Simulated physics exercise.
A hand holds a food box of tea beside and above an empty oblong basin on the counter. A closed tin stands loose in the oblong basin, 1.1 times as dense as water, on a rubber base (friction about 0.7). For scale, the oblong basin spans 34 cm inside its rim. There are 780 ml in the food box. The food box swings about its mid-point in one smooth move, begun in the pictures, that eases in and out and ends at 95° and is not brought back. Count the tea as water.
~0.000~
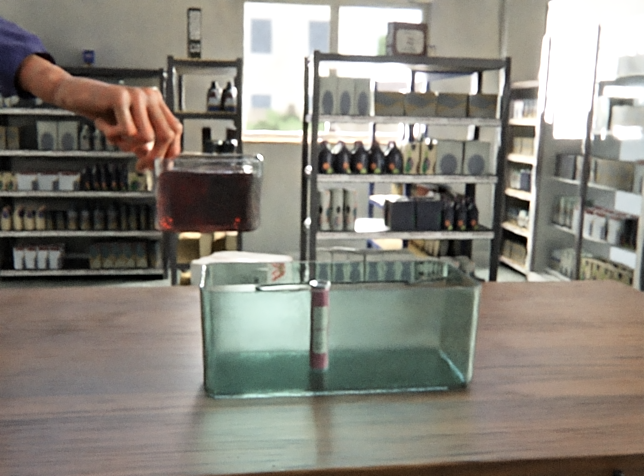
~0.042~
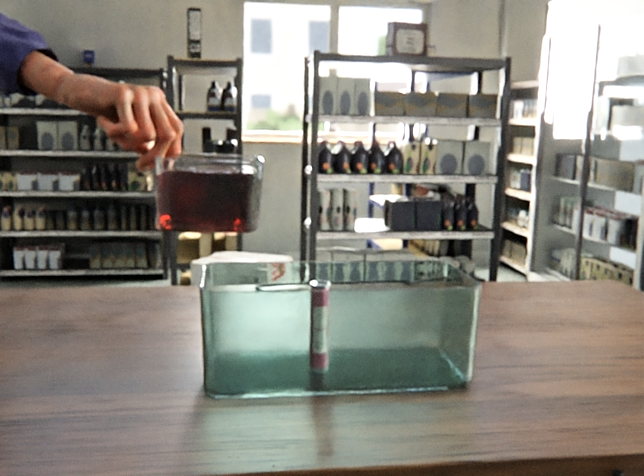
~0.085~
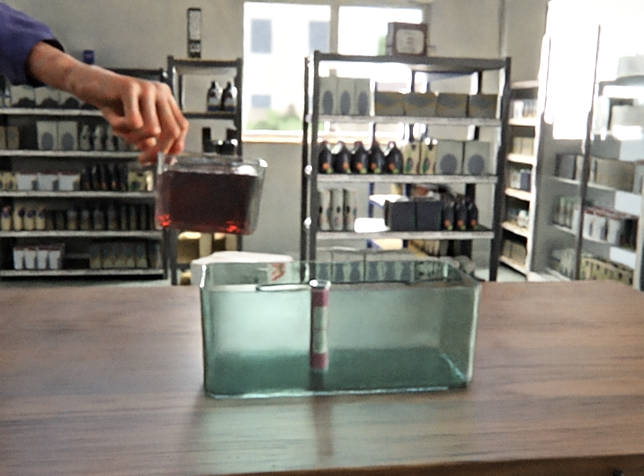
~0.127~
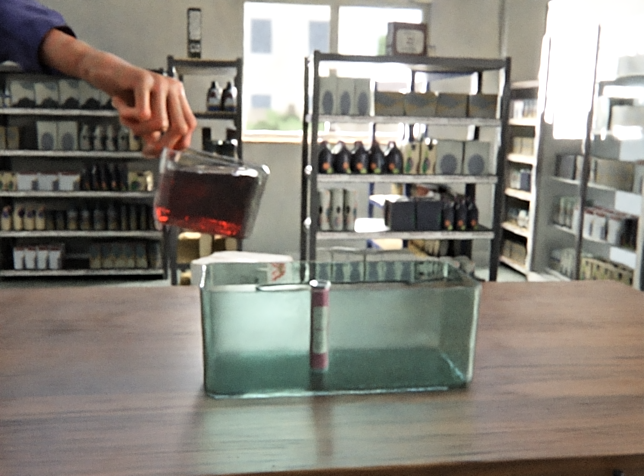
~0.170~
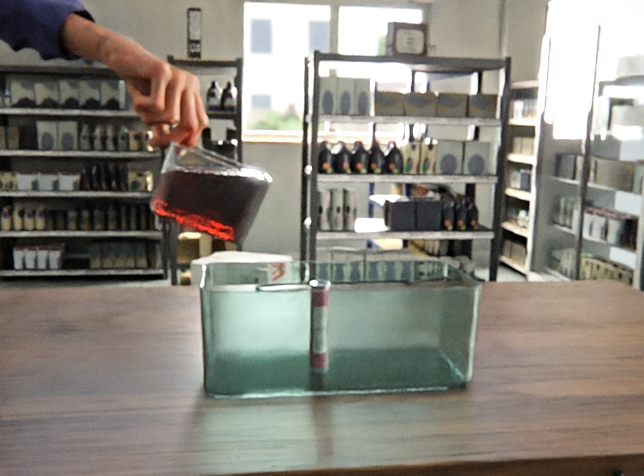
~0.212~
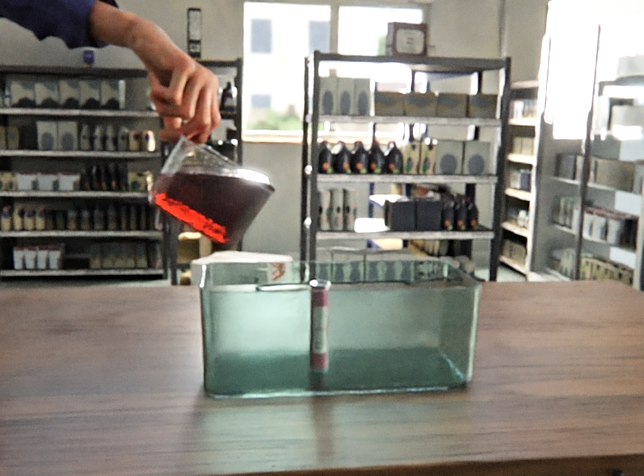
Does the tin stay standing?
The tin falls.
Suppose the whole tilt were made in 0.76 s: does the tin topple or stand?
Then it goes over.
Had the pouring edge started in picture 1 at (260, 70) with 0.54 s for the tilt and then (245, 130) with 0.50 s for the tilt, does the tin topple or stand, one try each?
First it remains upright; then it goes over.
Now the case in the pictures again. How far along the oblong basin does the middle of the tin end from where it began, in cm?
Some 7.5 cm.
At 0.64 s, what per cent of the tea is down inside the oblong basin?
Near 82 in a hundred.
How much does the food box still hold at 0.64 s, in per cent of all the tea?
About 12 per cent.
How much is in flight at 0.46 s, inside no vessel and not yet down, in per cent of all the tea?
Near 32 in a hundred.
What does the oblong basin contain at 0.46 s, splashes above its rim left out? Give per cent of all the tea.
Near 28 in a hundred.
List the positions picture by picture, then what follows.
Tilt 0°; pouring edge (260, 159); surface from (161, 170) to (258, 171); the oblong basin's rim runs from (203, 278) to (463, 275); the tin's top is at (320, 287), in the first frame.
Tilt 1°; pouring edge (261, 161); surface from (161, 170) to (258, 171), in the second frame.
Tilt 6°; pouring edge (263, 165); surface from (163, 169) to (260, 173), in the third frame.
Tilt 12°; pouring edge (265, 171); surface from (165, 168) to (262, 174), in the fourth frame.
Tilt 21°; pouring edge (268, 180); surface from (166, 169) to (266, 177), in the fifth frame.
Tilt 32°; pouring edge (269, 190); surface from (162, 174) to (267, 181); 2 per cent is over the edge, in the sixth frame.
Then, 0.46 s in, the tilt is 90° and 39 per cent is still to pour; the tin stands where it began.
Then, 0.64 s in, the tilt is 95° and 12 per cent is still to pour; the tin leans 20°.
Then, 0.83 s in, the tilt is 95° and 4 per cent is still to pour; the tin lies on its side.
Then, 1.04 s in, the tilt is 95° and 2 per cent is still to pour; the tin lies on its side.
Finally, the tin lies on its side.
